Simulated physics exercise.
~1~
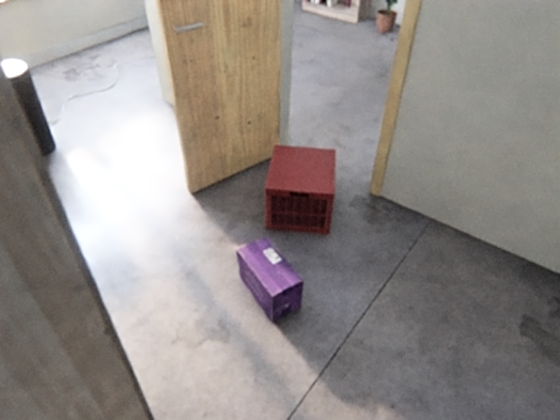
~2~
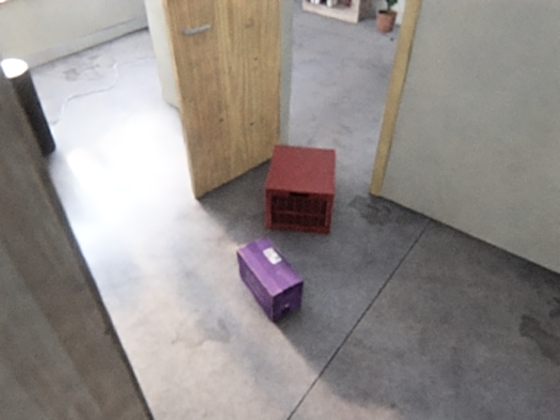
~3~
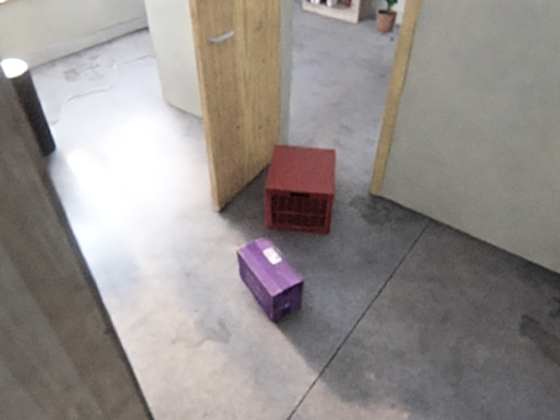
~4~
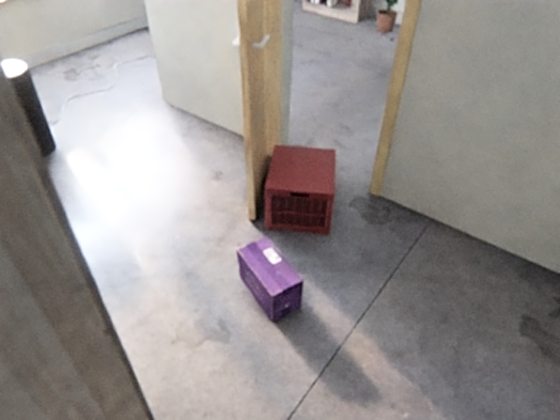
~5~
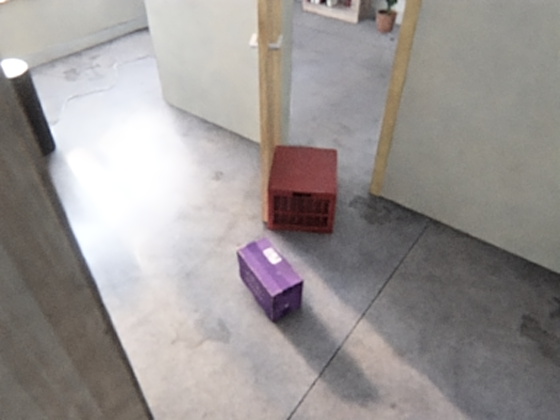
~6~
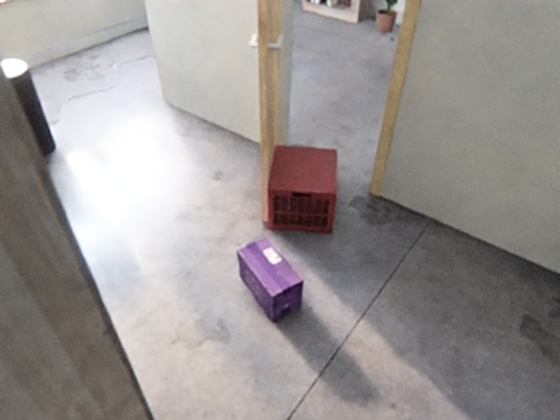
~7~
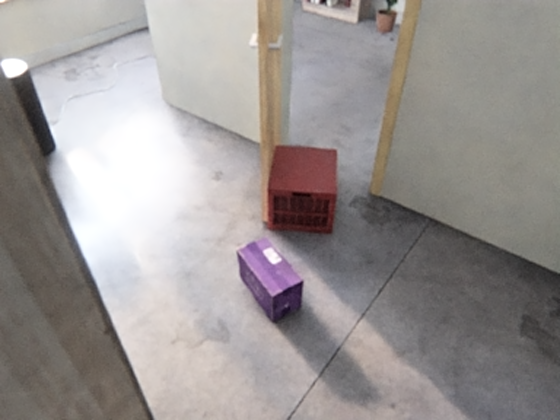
A room with a smooth grey concrete floor and pale walls is seen from above, looking down at an open doorway. A wooden door stands open at the centre left, with a red crate just to its right and a small purple box on the floor nearer the viewer. The door swings steadily towards the crate, turning until it is seen almost edge-on. It comes up against the left side of the crate and goes no further. The crate and the purple box stay where they are, and the door rests still, partly open, with no one in sight.
